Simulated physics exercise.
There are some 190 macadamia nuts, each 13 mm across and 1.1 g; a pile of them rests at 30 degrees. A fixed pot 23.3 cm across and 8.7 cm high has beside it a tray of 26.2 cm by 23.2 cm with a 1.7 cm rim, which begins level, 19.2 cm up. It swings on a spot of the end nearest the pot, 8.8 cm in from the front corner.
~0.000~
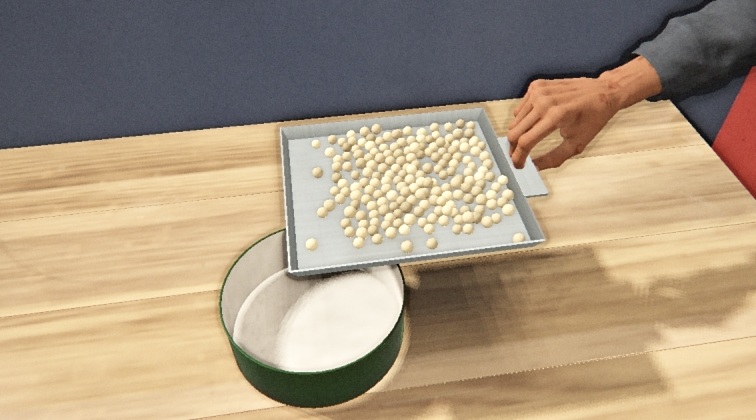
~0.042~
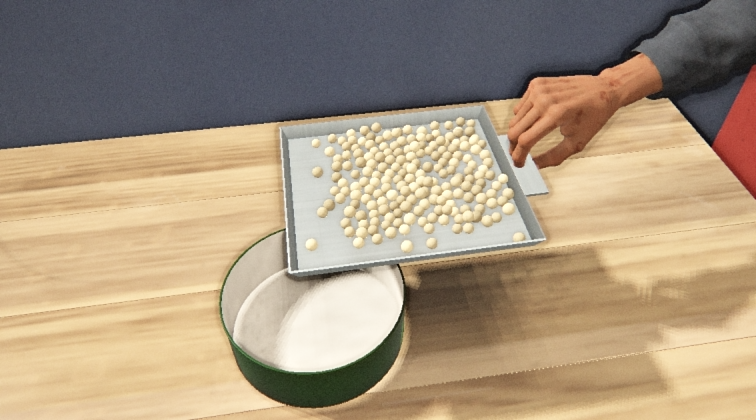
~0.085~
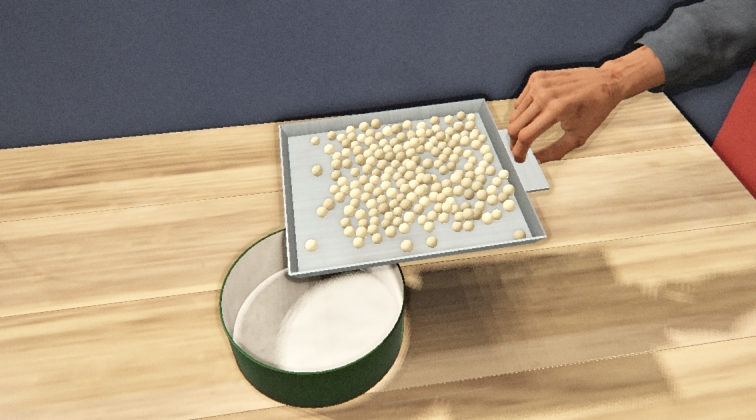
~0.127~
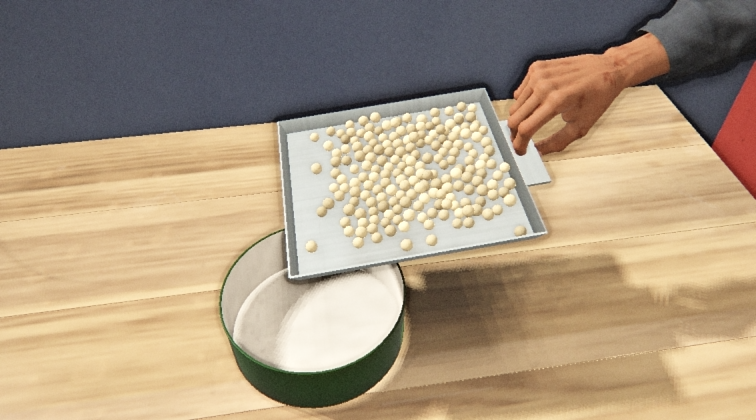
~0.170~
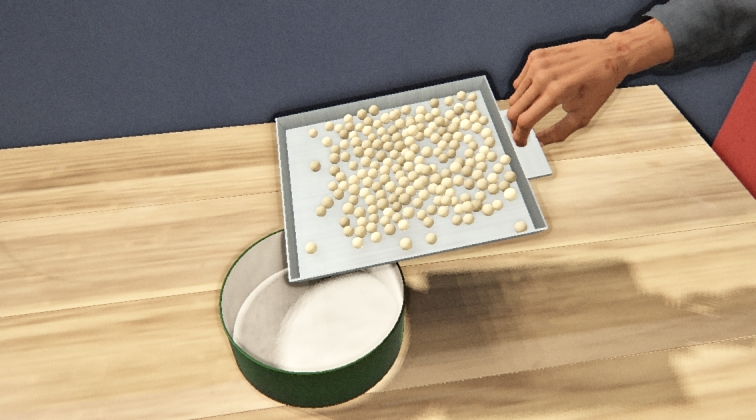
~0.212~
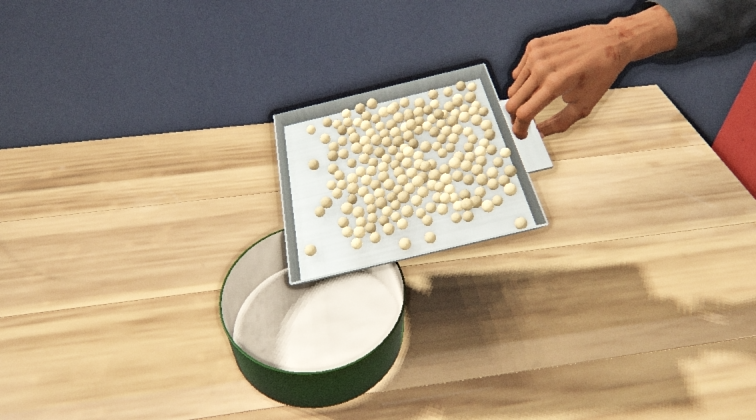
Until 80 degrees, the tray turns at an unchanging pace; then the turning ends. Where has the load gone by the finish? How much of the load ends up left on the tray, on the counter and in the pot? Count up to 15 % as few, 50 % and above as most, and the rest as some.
My estimate: Tray few, counter few, pot most.
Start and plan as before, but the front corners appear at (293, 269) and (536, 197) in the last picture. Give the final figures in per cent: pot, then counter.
Final per cent - pot 65, counter 35.
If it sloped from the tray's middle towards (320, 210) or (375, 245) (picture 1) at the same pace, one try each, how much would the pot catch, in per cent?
The share comes to roughly 75 in a hundred, then roughly 80 in a hundred.
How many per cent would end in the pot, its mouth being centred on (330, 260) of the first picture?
Some 25 per cent.
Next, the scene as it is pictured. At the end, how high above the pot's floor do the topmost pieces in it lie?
Around 3.5 cm above the floor.
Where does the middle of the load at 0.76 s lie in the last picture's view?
The middle of the load should be at about (308, 292) by then.
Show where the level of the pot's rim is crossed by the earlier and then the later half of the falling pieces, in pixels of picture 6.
Around (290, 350), then around (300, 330).
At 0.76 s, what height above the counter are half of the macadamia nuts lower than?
Median height: Approx. 16 cm.
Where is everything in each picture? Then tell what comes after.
Tray tilt 0 degrees, front corners at (297, 265) and (536, 236); middle of the pieces at (410, 180); pot at (313, 290), in the first frame.
Tray tilt 1 degrees, front corners at (297, 266) and (537, 235); middle of the pieces at (410, 179), in the second frame.
Tray tilt 3 degrees, front corners at (296, 268) and (537, 232); middle of the pieces at (410, 176), in the third frame.
Tray tilt 6 degrees, front corners at (296, 270) and (538, 228), lowest corner left front; middle of the pieces at (410, 172), in the fourth frame.
Tray tilt 11 degrees, front corners at (296, 273) and (538, 224), lowest corner left front; middle of the pieces at (409, 167), in the fifth frame.
Tray tilt 15 degrees, front corners at (297, 276) and (538, 220), lowest corner left front; middle of the pieces at (407, 163); pot at (313, 290). Its pace works out near 95 degrees a second, in the sixth frame.
After 0.54 s, tilt 46 degrees; the tray holds 100 %, the pot 0 %.
After 0.76 s, tilt 68 degrees; the tray holds 50 %, the pot 25 %.
Then, at 1.10 s, tilt 80 degrees; the tray holds 0 %, the pot 90 %.
In the end, at 2.0 s, tray 0 %, counter 10 %, pot 90 %.
